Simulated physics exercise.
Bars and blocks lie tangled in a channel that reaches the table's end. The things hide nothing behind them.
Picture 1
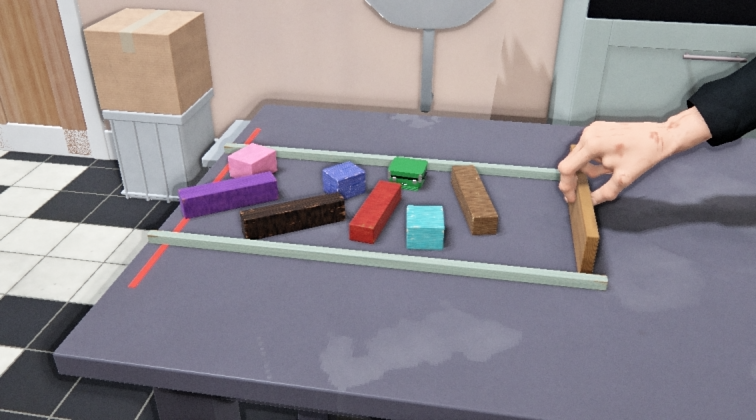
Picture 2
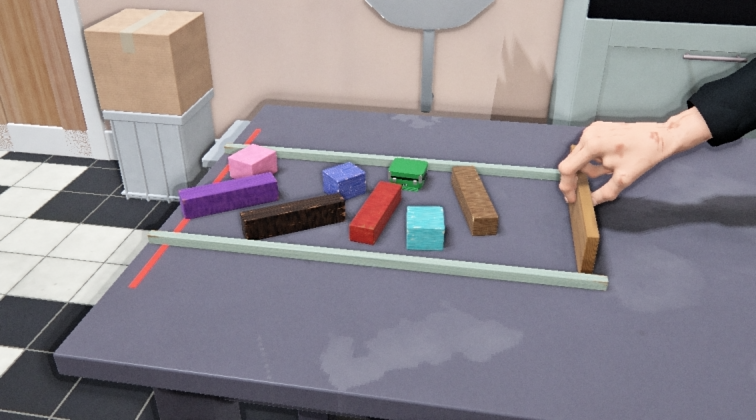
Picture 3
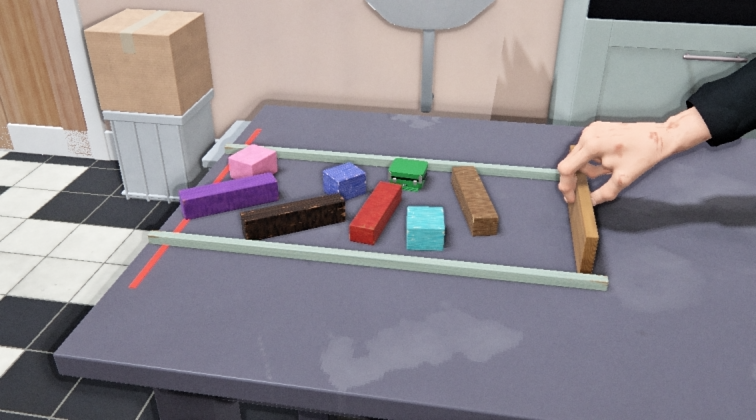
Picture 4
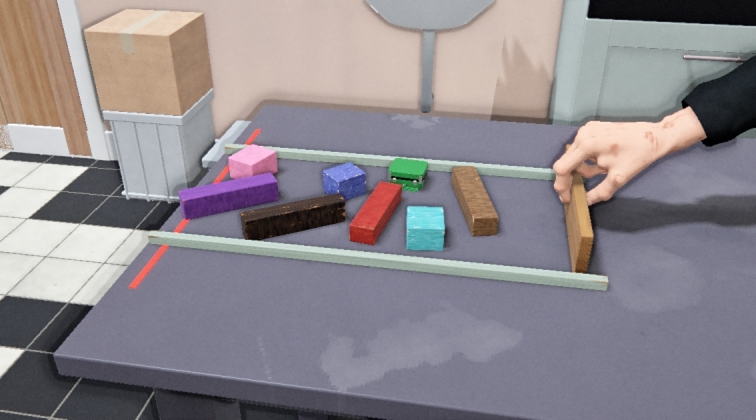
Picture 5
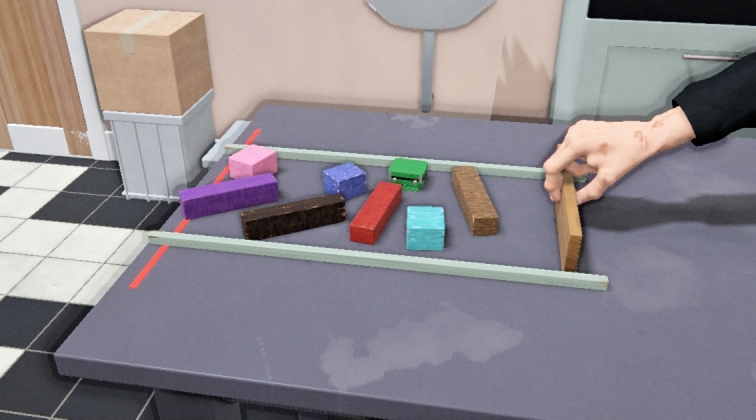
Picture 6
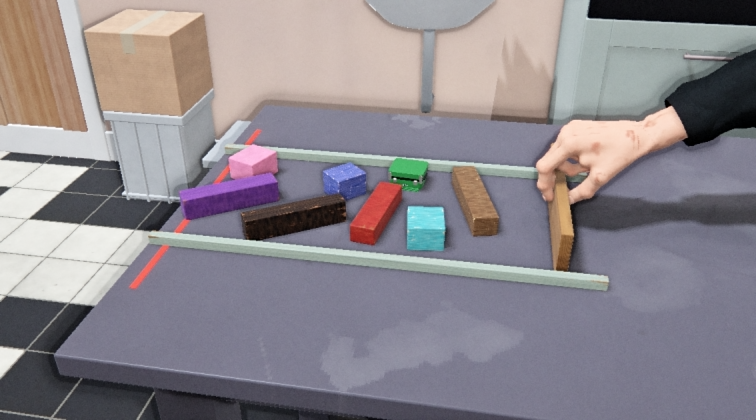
The clip opens on coloured bars and blocks scattered between two pale rails on a grey tabletop, with a hand holding an upright wooden board at the right. The hand stays almost still at first, then slides the board slightly left, while the bars and blocks stay in place.
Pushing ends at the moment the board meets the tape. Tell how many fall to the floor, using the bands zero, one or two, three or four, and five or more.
The push clears off a lot, five or more.
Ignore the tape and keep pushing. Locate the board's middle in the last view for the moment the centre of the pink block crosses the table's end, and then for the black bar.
Near (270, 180), then near (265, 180).
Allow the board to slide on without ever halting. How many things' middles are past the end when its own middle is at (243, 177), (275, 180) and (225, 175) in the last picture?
By position: 4 / 1 / 6.
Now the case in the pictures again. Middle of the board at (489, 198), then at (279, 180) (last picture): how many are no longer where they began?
1 at one spot and 8 at the other.
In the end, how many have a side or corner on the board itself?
1 of them.
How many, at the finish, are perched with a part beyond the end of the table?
The count would be 1.
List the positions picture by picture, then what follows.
Purple bar (229, 195); pink block (253, 164); black bar (294, 216); board (580, 205); tape (208, 192), in the first picture.
Pink block (253, 164); green case (408, 175), in the second picture.
Black bar (294, 217); blue block (344, 182), in the third picture.
Purple bar (230, 195); turquoise block (425, 228), in the fourth picture.
Pink block (253, 165); red bar (377, 212), in the fifth picture.
Purple bar (230, 196); pink block (254, 165); black bar (295, 217); board (558, 204); tape (209, 193), in the sixth picture.
Soon after, none off yet; purple bar at rest near (230, 196); pink block at rest near (254, 165); black bar at rest near (295, 217).
After that, none off yet; purple bar moving near (225, 195); pink block at rest near (254, 165); black bar displaced a little near (254, 210).
And then, none off yet; purple bar tilting well over near (157, 221); pink block tilting a little near (201, 159); black bar displaced about its own width near (168, 201).
In the end, the number that fall off is five or more; gone, turquoise block, green case, red bar, blue block, black bar, pink block and purple bar.
